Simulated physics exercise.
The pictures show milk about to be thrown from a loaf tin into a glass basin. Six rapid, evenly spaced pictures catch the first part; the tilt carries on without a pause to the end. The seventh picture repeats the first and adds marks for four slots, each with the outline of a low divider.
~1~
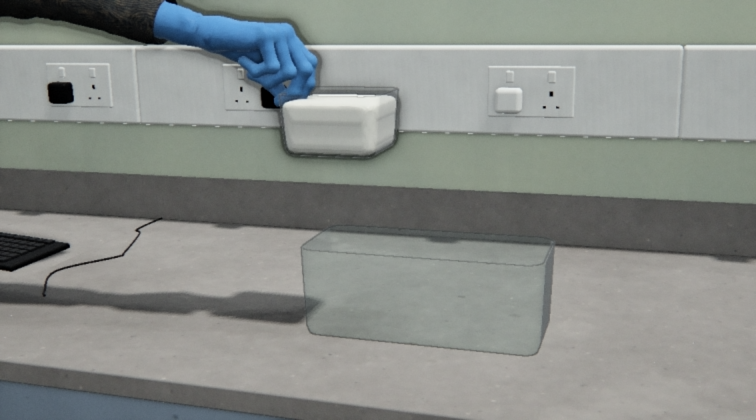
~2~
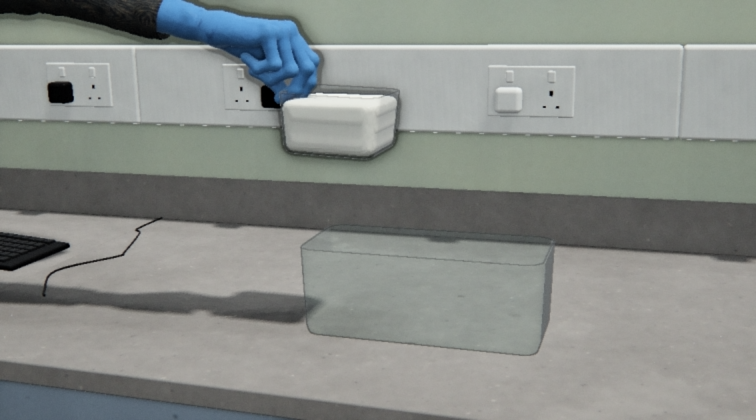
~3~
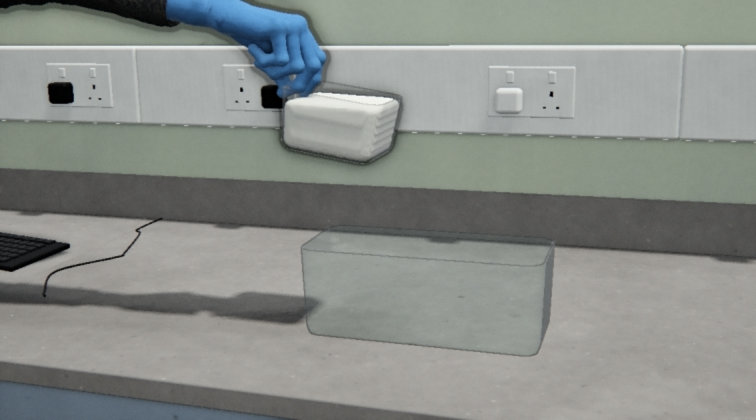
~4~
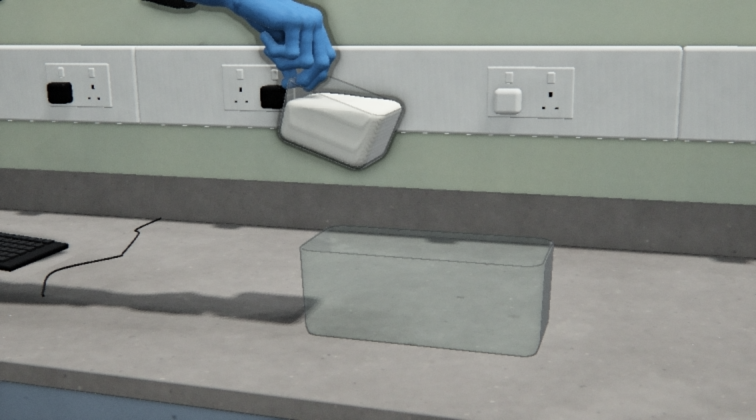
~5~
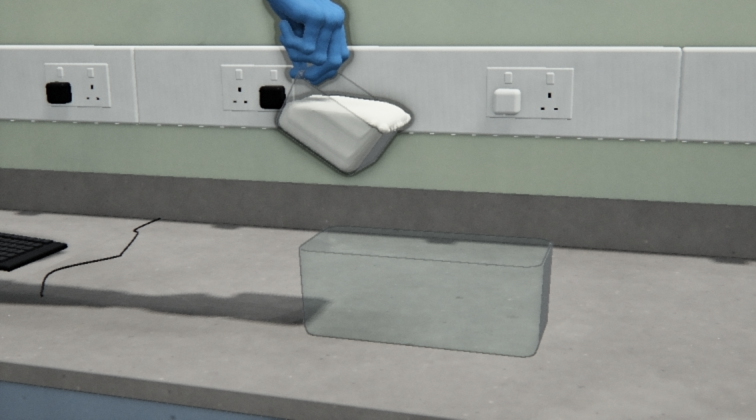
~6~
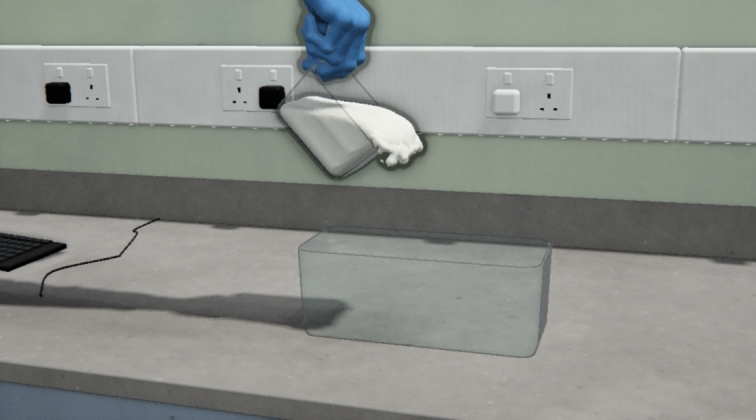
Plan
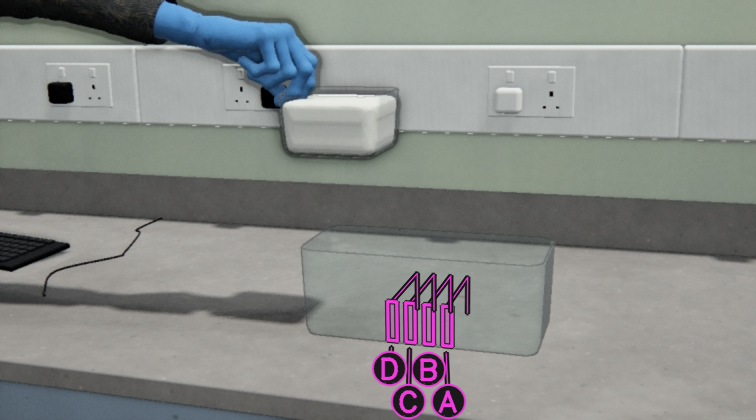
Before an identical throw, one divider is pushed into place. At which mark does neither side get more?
I would pick slot B.
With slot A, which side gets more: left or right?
The left one.
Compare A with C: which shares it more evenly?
Slot C.
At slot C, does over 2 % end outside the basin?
Yes.
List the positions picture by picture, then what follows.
Upright, lip at (387, 91); basin from (308, 332) to (541, 355); nothing has left yet.
Tipped about 2°, lip at (388, 93); nothing has left yet.
Tipped about 9°, lip at (391, 100); nothing has left yet.
Tipped about 19°, lip at (393, 110); nothing has left yet.
Tipped about 33°, lip at (393, 124); milk is over the lip, down to (393, 124).
Tipped about 48°, lip at (390, 139); milk is over the lip, down to (405, 161).
On the marked copy, A at (446, 352); B at (427, 351); C at (409, 349); D at (391, 347).
With A, about 73 % ends left of the wall and 17 % right of it; 10 % is lost outside.
With B, about 47 % ends left of the wall and 42 % right of it; 11 % is lost outside.
With C, about 30 % ends left of the wall and 60 % right of it; 10 % is lost outside.
With D, about 19 % ends left of the wall and 72 % right of it; 9 % is lost outside.
